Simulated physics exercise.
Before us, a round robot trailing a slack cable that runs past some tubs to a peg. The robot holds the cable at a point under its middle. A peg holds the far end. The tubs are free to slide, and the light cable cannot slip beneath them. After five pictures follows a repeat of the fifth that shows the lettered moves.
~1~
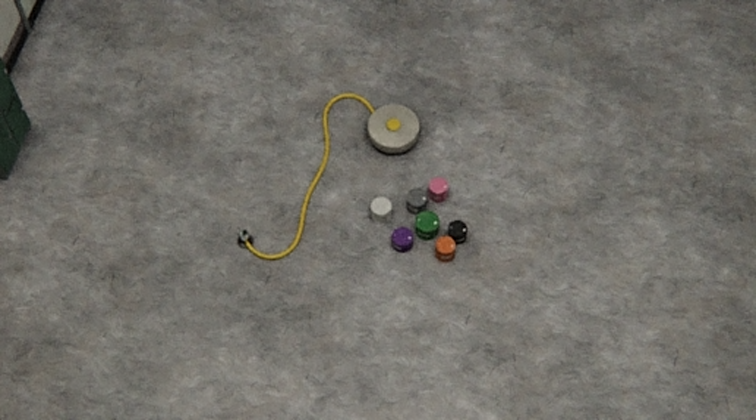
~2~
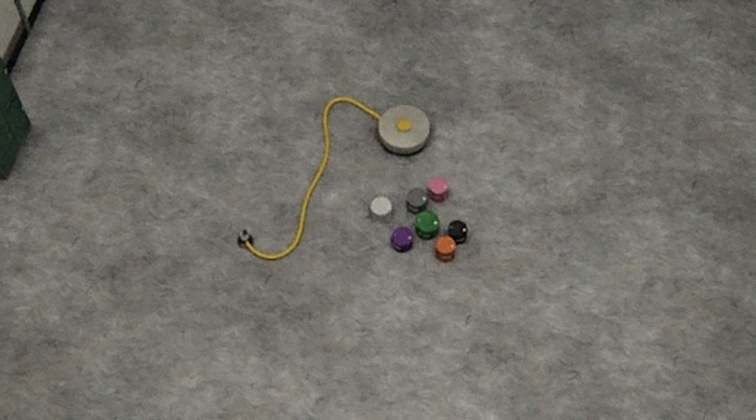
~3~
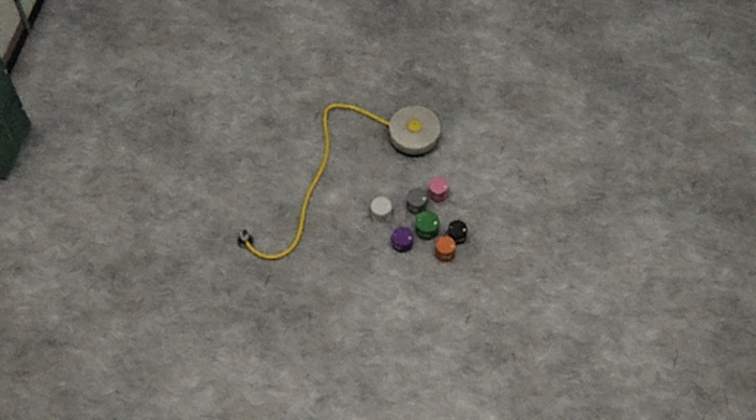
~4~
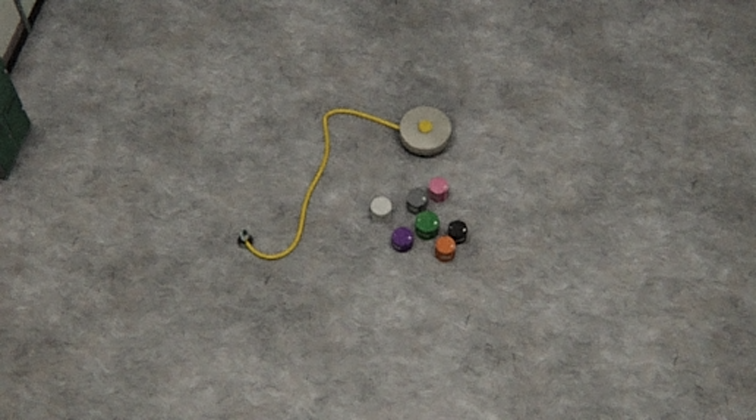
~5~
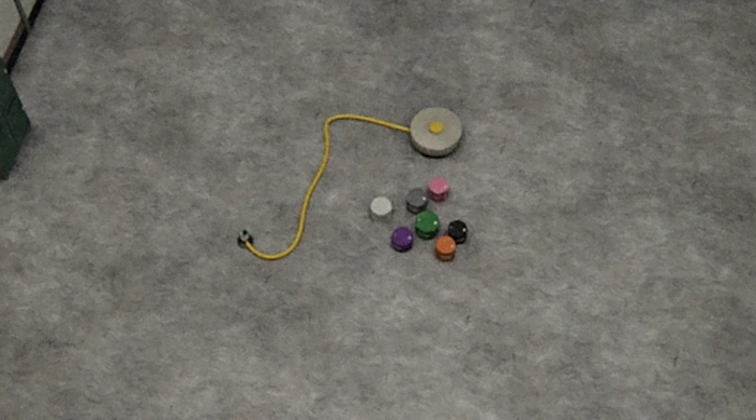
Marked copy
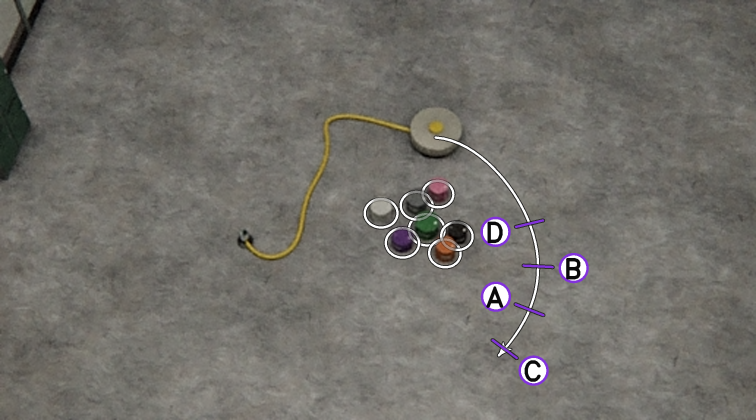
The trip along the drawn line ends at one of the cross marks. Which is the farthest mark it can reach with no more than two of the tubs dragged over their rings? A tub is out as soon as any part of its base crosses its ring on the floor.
Mark B.
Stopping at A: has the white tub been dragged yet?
Yes.
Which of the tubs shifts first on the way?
The pink one.
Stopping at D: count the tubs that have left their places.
By then, none.
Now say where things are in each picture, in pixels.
White tub (381, 210); robot (393, 130); peg (245, 237), in the first picture.
Robot (404, 131); grey tub (417, 202), in the second picture.
Robot (415, 131); purple tub (403, 240), in the third picture.
Robot (425, 132); pink tub (438, 190), in the fourth picture.
Robot (436, 133); peg (245, 237); green tub (427, 226); grey tub (417, 202), in the fifth picture.
On the copy, A at (529, 310); B at (538, 266); C at (505, 349); D at (530, 224); the route from (435, 138) via (531, 227) to (499, 355).
On B. First, robot (492, 161).
Then, robot (528, 212).
Finally, robot (539, 262); pink tub (438, 196); one over the rings.
By contrast, A has four over the rings; C has seven over the rings; D is within the limit but short.
